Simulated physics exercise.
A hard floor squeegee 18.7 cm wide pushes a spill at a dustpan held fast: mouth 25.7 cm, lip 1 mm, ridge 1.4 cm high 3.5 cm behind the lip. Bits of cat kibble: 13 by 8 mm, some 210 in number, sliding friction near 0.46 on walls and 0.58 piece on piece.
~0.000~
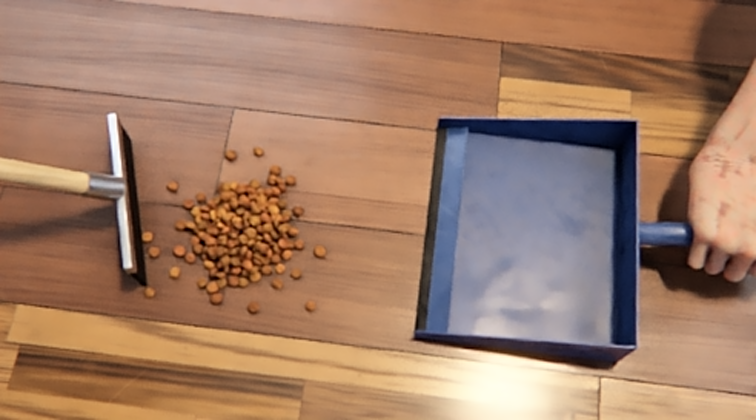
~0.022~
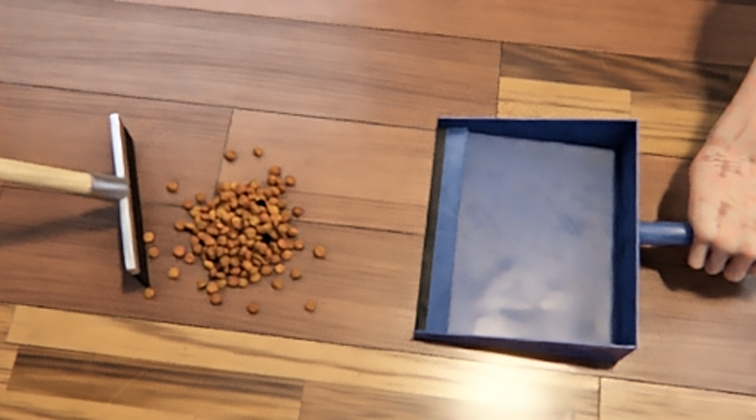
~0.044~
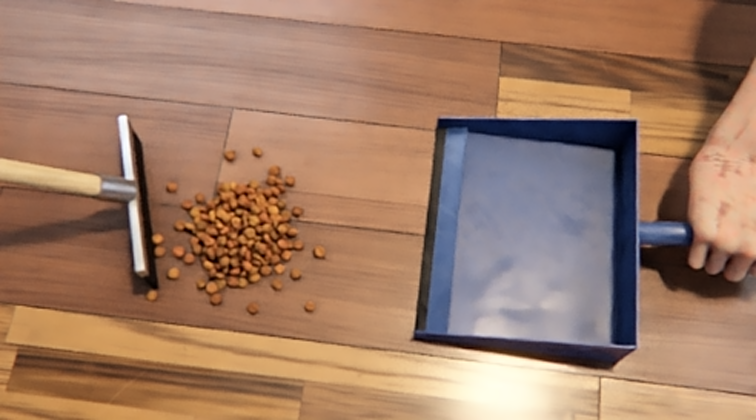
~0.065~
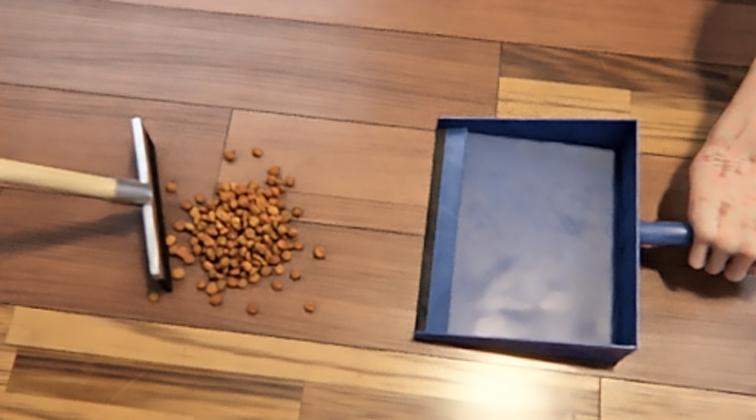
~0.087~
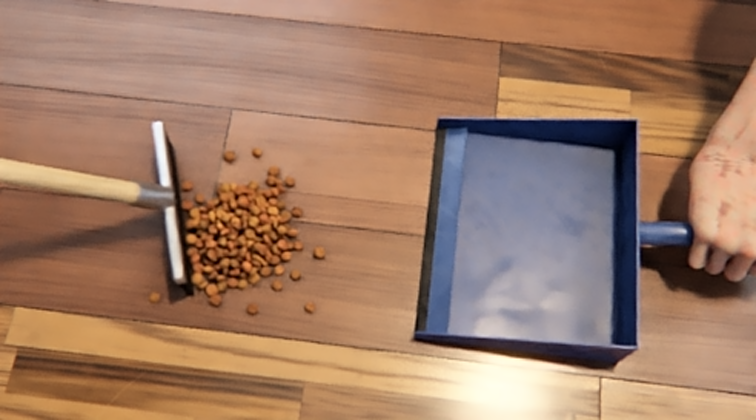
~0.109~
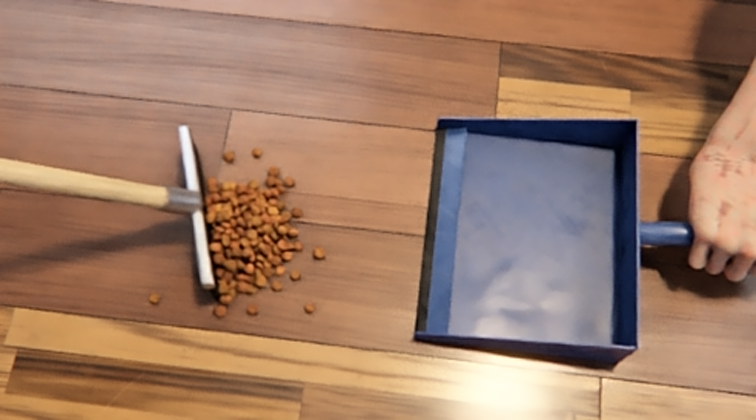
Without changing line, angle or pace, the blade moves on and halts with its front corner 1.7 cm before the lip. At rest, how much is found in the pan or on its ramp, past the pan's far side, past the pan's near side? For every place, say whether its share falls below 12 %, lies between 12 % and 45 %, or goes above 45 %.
In the pan or on its ramp: Above 45 %, past the pan's far side: Below 12 %, past the pan's near side: Below 12 %.
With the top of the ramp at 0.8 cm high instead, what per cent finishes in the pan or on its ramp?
Estimate with the new ramp: Some 65 in a hundred.
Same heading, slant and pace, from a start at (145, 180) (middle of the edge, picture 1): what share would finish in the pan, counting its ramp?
I'd put it at around 55 per cent.
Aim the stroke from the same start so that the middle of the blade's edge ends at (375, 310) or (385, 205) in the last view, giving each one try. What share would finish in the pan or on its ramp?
Some 35 in a hundred and 60 in a hundred.
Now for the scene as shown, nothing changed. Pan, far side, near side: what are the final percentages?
Pan: 60%. Far side: 5%. Near side: 5%.
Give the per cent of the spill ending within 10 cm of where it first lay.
About 0 %.
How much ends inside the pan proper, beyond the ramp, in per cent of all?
About 40 %.
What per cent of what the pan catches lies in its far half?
50 per cent.
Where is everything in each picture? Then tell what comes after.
The first frame shows blade from (131, 268) to (115, 122), moved 0.0 cm, 0 of the pieces shifted so far; middle of the pieces at (245, 229); pan at (540, 240).
The second frame shows blade from (133, 269) to (118, 122), moved 0.4 cm, 0 of the pieces shifted so far; middle of the pieces at (244, 229).
The third frame shows blade from (143, 271) to (126, 124), moved 1.4 cm, 3 of the pieces shifted so far; middle of the pieces at (244, 229).
The fourth frame shows blade from (158, 274) to (140, 126), moved 3.1 cm, 5 of the pieces shifted so far; middle of the pieces at (244, 230).
The fifth frame shows blade from (180, 278) to (160, 130), moved 5.5 cm, 17 of the pieces shifted so far; middle of the pieces at (244, 230).
The sixth frame shows blade from (209, 283) to (186, 134), moved 8.6 cm, 119 of the pieces shifted so far; middle of the pieces at (247, 230); pan at (540, 240). The blade's pace is about 1.46 m/s, heading 2 degrees towards the viewer's side.
After 0.19 s, middle of the blade 13 cm from the lip; 0 % over the lip, far side 0 %, near side 0 %.
After 0.25 s, middle of the blade 6 cm from the lip; 5 % over the lip, far side 0 %, near side 5 %.
After 0.45 s, middle of the blade 5 cm from the lip; 60 % over the lip, far side 5 %, near side 5 %.
By 1.1 s all is still; pan 60 %, far side 5 %, near side 5 %, in front of the lip or behind the blade 25 %.
